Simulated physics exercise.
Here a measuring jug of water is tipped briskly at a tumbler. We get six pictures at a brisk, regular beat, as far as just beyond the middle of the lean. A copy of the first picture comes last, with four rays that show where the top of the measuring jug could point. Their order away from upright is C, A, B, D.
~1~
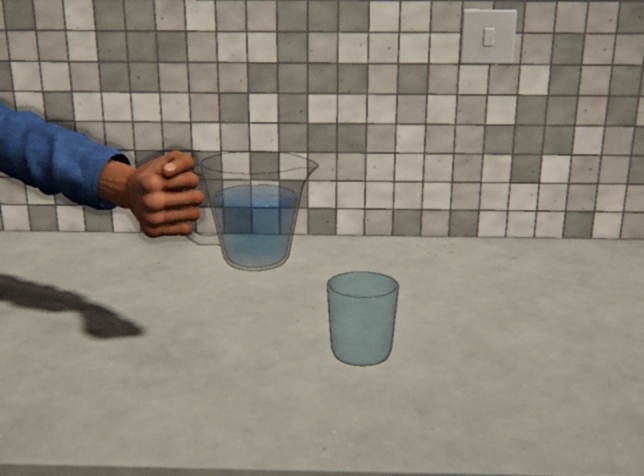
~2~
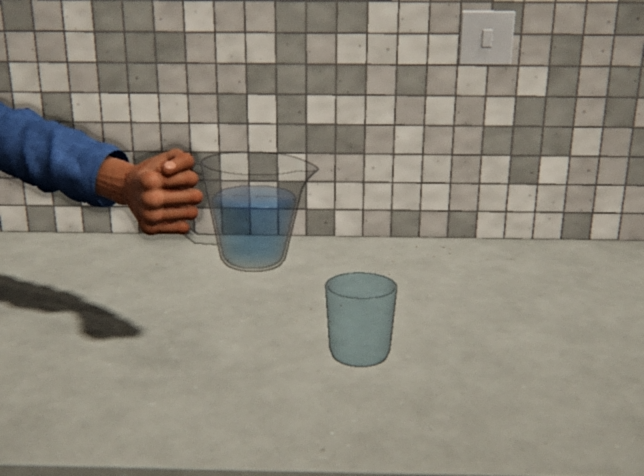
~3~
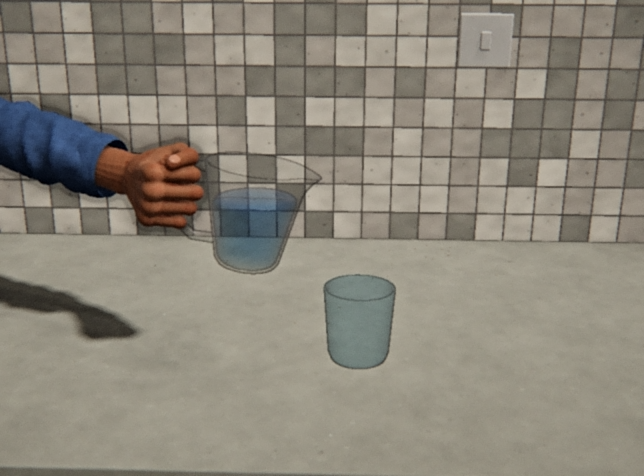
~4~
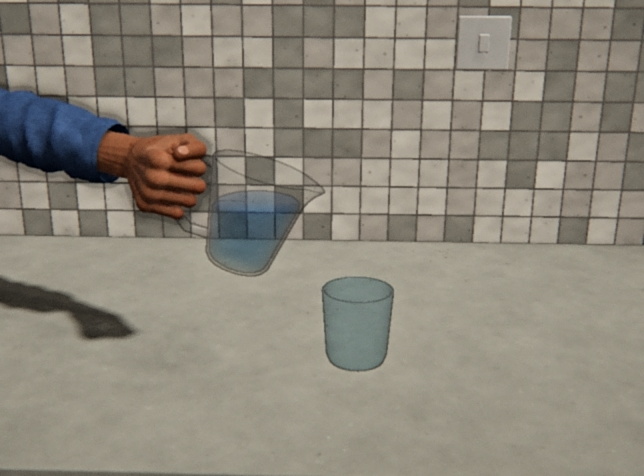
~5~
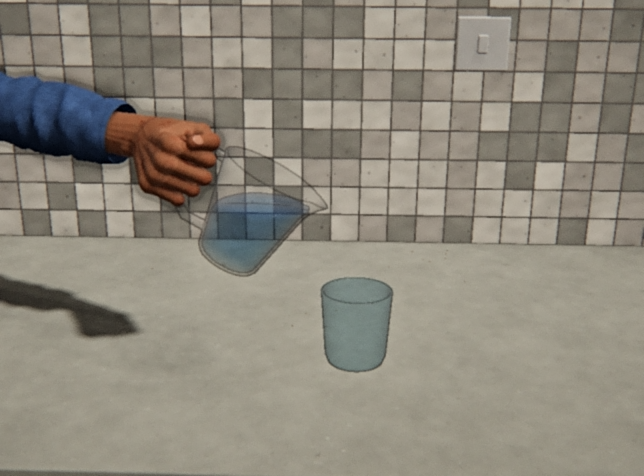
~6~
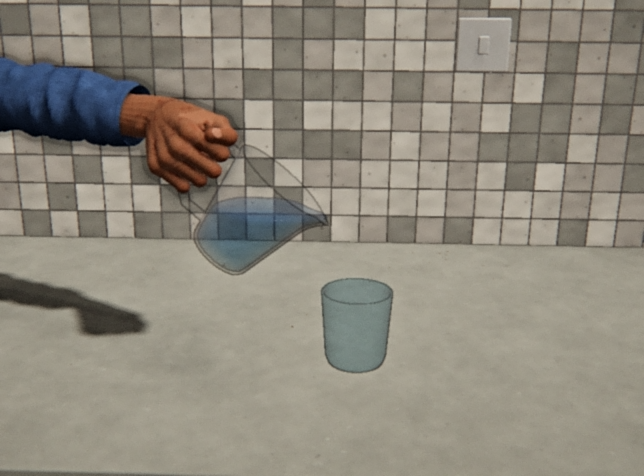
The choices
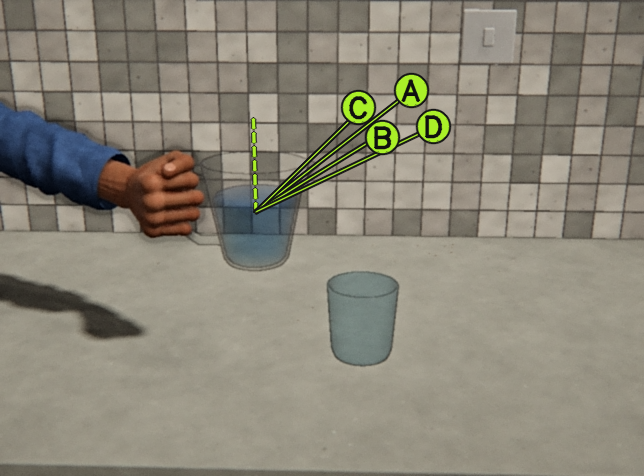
A hand in a blue sleeve steadily tilted a clear jug of blue water to the right, its spout dipping lower near a glass tumbler on the counter, with no water leaving the jug.
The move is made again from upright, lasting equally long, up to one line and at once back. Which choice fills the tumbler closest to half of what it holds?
It is B.
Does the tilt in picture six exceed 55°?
No, it does not.
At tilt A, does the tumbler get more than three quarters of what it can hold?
No, less.
On the marked copy, A at (398, 100); B at (365, 143); C at (348, 121); D at (418, 134).
For tilt A, the tumbler ends with about 31 % of what it can hold.
For tilt B, the tumbler ends with about 46 % of what it can hold.
For tilt C, the tumbler ends with about 18 % of what it can hold.
For tilt D, the tumbler ends with about 63 % of what it can hold.
